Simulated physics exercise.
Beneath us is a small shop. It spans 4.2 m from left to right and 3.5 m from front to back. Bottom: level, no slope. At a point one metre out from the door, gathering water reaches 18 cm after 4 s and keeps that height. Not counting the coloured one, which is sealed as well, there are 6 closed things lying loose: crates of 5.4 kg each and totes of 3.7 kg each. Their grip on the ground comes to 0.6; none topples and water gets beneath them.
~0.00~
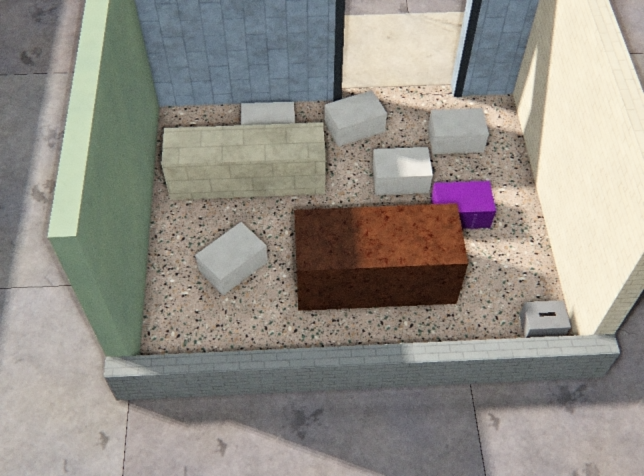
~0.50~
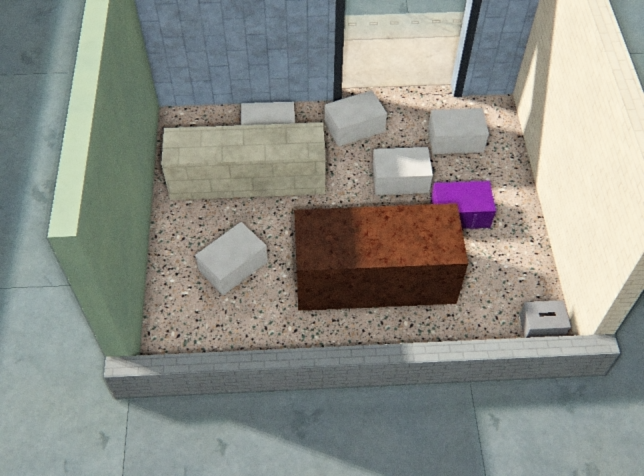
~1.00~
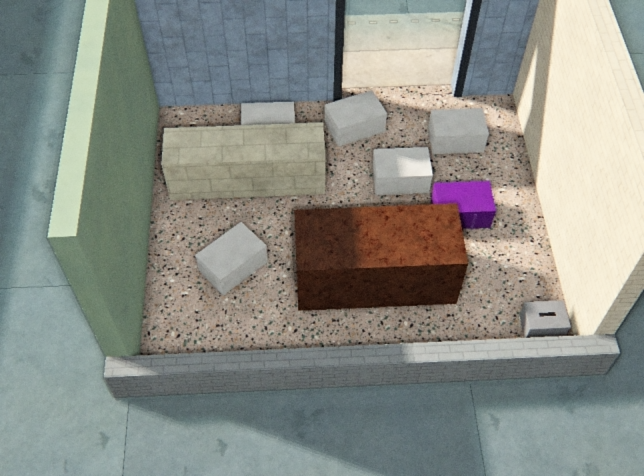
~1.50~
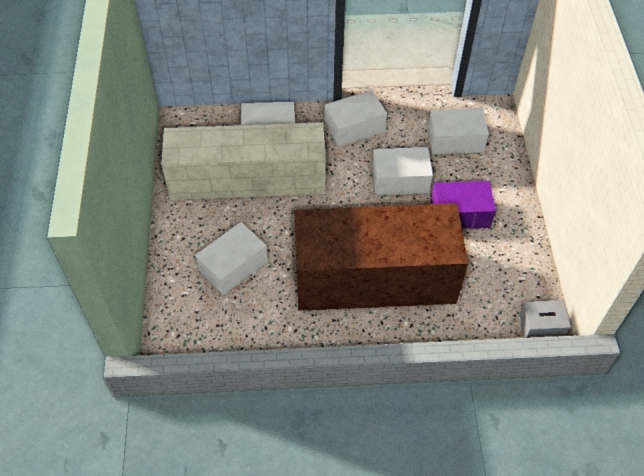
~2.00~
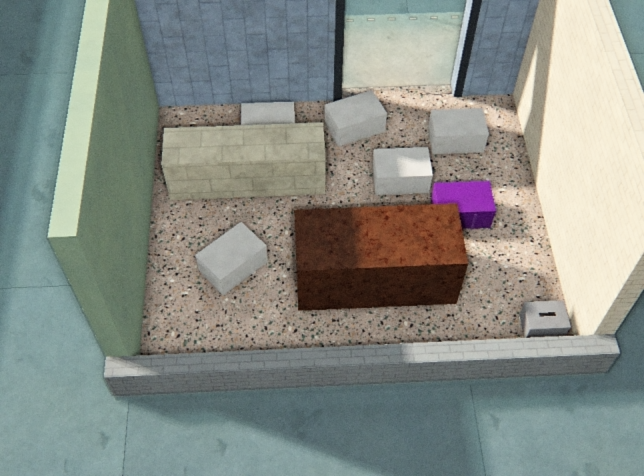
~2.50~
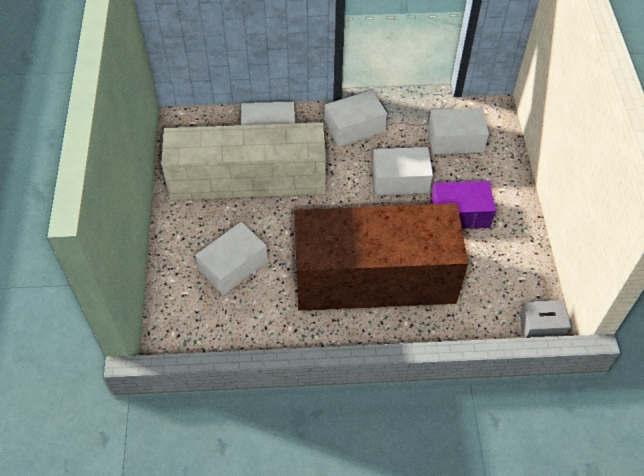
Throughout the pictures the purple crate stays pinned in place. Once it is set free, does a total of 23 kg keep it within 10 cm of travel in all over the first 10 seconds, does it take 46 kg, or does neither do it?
Only the larger figure is plenty.
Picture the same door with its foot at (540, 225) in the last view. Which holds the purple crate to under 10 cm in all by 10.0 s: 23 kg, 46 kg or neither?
Outcome - the heavier pick is required.
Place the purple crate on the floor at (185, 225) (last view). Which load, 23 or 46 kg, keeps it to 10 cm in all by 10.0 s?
So both weights work.
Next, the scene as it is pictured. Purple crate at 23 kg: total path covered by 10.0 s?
Around 120 centimetres in total.
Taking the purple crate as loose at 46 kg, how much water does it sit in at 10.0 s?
11 cm, roughly.
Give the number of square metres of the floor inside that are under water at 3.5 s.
Roughly 2.0 m2 of it is wet.
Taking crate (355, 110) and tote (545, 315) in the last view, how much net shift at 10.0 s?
Respectively 200 and 300 centimetres.
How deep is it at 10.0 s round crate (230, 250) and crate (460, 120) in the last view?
Some 7 cm at the first, some 7 cm at the second.
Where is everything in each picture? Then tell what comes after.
The purple crate at (465, 197) rests on the ground; water covers 0.0 m2; 0 of 7 have shifted, in the first picture.
The purple crate at (465, 197) rests on the ground; water covers 0.0 m2; 0 of 7 have shifted, in the second picture.
The purple crate at (465, 197) rests on the ground; water covers 0.0 m2; 0 of 7 have shifted, in the third picture.
The purple crate at (465, 197), on the bottom; 0.0 m2 under water; 0 of 7 have shifted, in the fourth picture.
The purple crate at (465, 197), on the bottom; water covers 0.0 m2; 0 of 7 have shifted, in the fifth picture.
The purple crate at (465, 197) rests on the ground; 0.4 m2 under water; 0 of 7 have shifted, in the sixth picture.
After 3.5 s the purple crate would be 0 cm from its start with 23 kg and 0 cm from its start with 46 kg; 0 cm of water round it then.
After 4.5 s the purple crate would be 0 cm from its start with 23 kg and 0 cm from its start with 46 kg; 4 cm of water round it then.
After 7.0 s the purple crate would be 52 cm from its start with 23 kg and 0 cm from its start with 46 kg; 9 cm of water round it then.
After 10.0 s the purple crate would be 123 cm from its start with 23 kg and 0 cm from its start with 46 kg; 11 cm of water round it then.
